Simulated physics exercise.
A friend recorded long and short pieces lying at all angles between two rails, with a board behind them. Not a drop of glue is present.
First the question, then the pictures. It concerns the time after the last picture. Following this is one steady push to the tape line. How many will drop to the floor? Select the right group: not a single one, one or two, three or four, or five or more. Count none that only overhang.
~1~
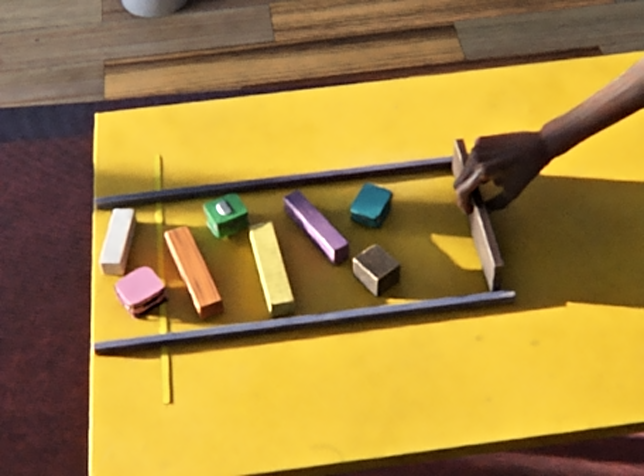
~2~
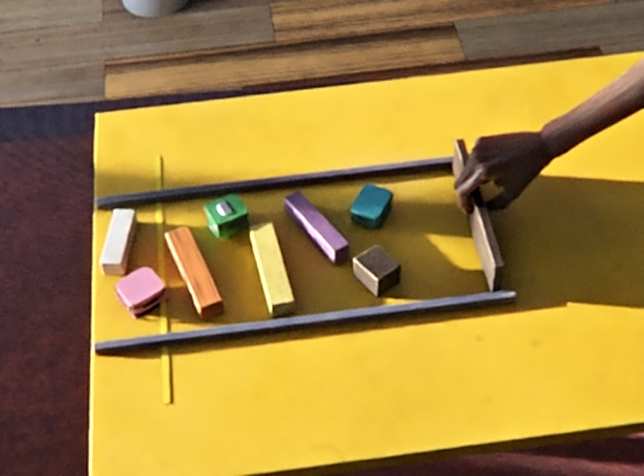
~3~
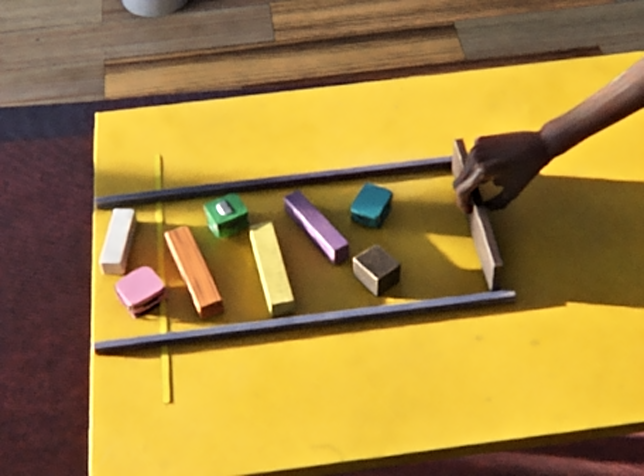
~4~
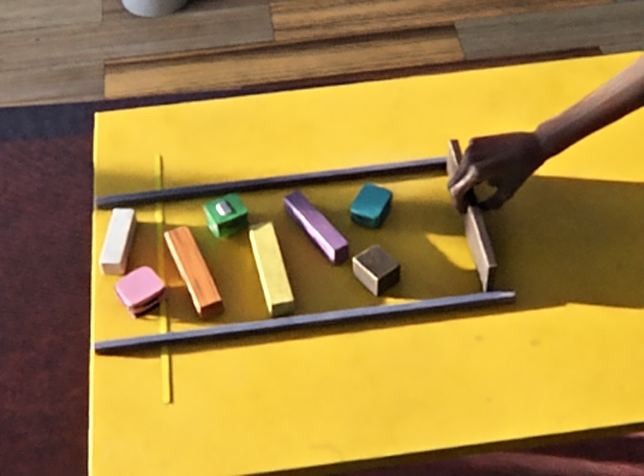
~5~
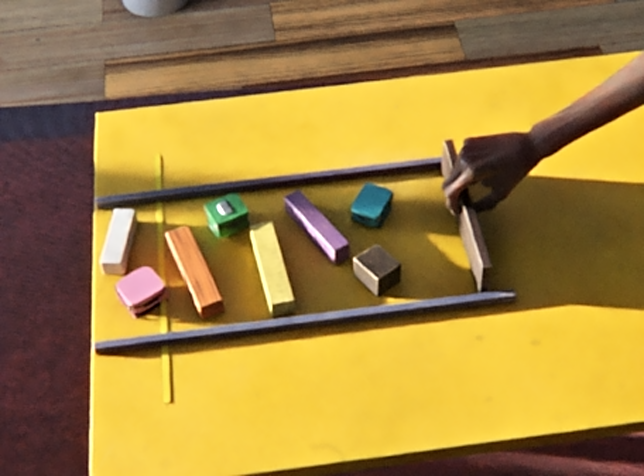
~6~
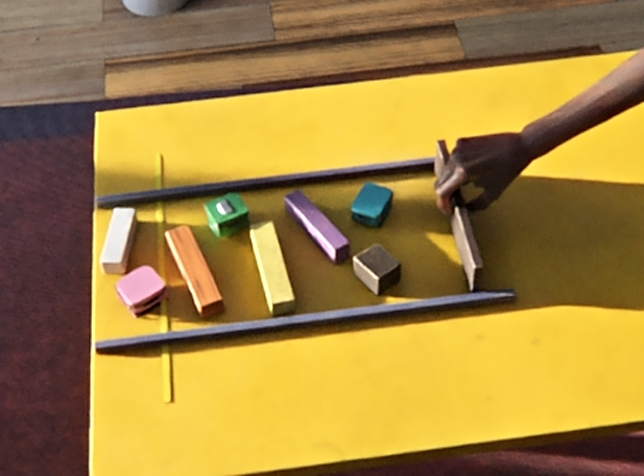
The push clears off a handful of three or four.
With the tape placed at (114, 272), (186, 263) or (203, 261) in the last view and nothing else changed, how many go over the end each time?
The counts: 6, 2 and 1.
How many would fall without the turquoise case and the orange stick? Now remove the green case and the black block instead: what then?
The number fallen is 1, and in the other try 2.
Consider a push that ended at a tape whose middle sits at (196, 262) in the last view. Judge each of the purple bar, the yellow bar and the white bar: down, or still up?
What happens: The purple bar does not come off, the yellow bar does not come off, the white bar goes down.
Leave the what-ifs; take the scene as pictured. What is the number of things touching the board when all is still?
It's touching 2 at the end.
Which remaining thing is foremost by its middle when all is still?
The yellow bar is the one.
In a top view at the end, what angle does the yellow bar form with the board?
It comes to around 15 degrees.
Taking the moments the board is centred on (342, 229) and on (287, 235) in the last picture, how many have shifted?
3 and 5.
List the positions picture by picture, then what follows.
White bar (119, 241); pink case (141, 293); orange stick (194, 271); board (476, 213); tape (161, 267), in the first picture.
Pink case (142, 293); black block (377, 271), in the second picture.
Orange stick (194, 271); turquoise case (372, 207), in the third picture.
White bar (119, 241); green case (227, 217), in the fourth picture.
Pink case (142, 292); board (465, 214), in the fifth picture.
White bar (120, 240); pink case (142, 292); orange stick (195, 270); board (457, 215); tape (162, 266), in the sixth picture.
Early on, none off yet; white bar at rest near (120, 240); pink case at rest near (142, 292); orange stick at rest near (195, 270).
A while later, none off yet; white bar at rest near (120, 240); pink case at rest near (140, 292); orange stick travelled a little near (170, 276).
Finally, the number that fall off is three or four; lost, green case, orange stick, pink case and white bar.
